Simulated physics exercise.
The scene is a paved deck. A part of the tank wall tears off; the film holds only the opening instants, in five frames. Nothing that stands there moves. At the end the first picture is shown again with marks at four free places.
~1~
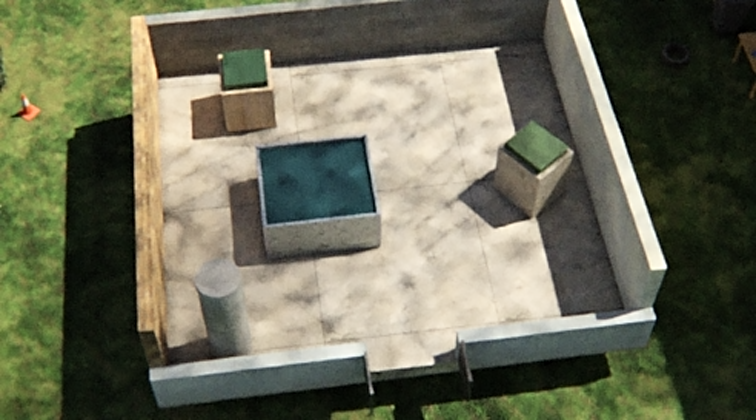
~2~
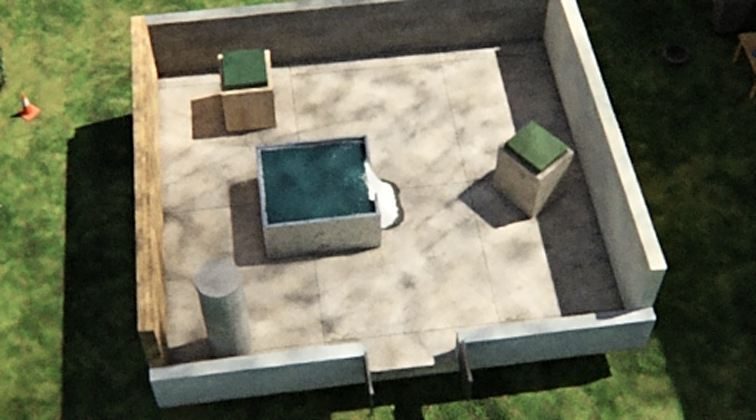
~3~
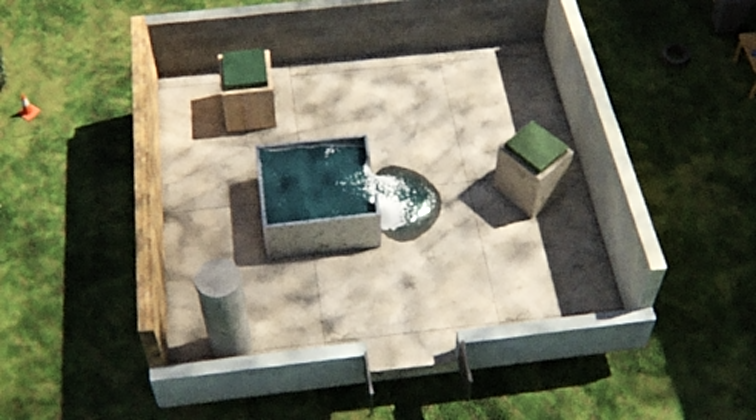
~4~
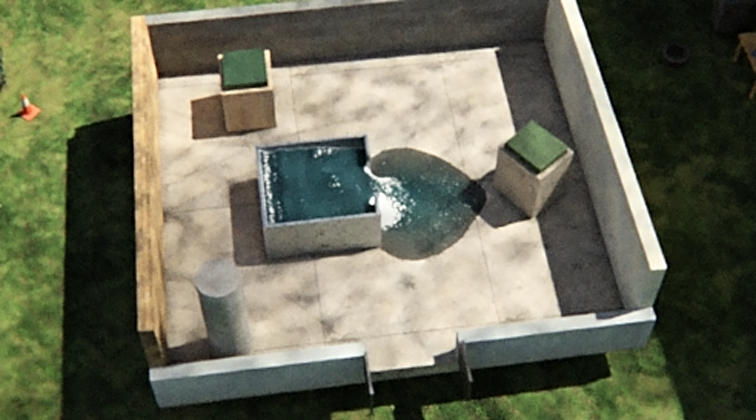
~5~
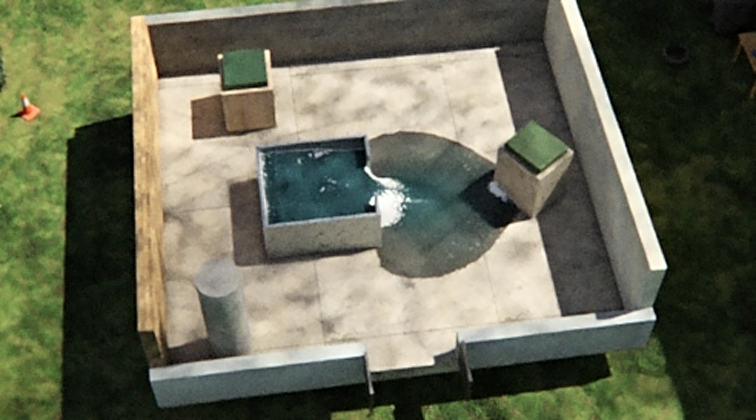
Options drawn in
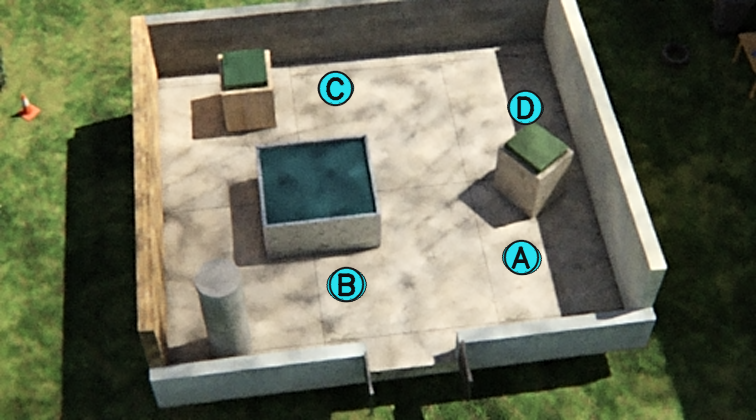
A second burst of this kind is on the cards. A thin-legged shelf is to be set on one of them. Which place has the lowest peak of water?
Take C.
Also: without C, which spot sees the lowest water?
It is B.
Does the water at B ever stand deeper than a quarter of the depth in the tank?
No.
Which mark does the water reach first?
It is A.
On the marked copy, A at (521, 257); B at (346, 284); C at (335, 88); D at (525, 107).
For spot A, the water peaks at about 19 % of the depth that stood in the tank.
For spot B, the water peaks at about 8 % of the depth that stood in the tank.
For spot C, the water peaks at about 4 % of the depth that stood in the tank.
For spot D, the water peaks at about 19 % of the depth that stood in the tank.
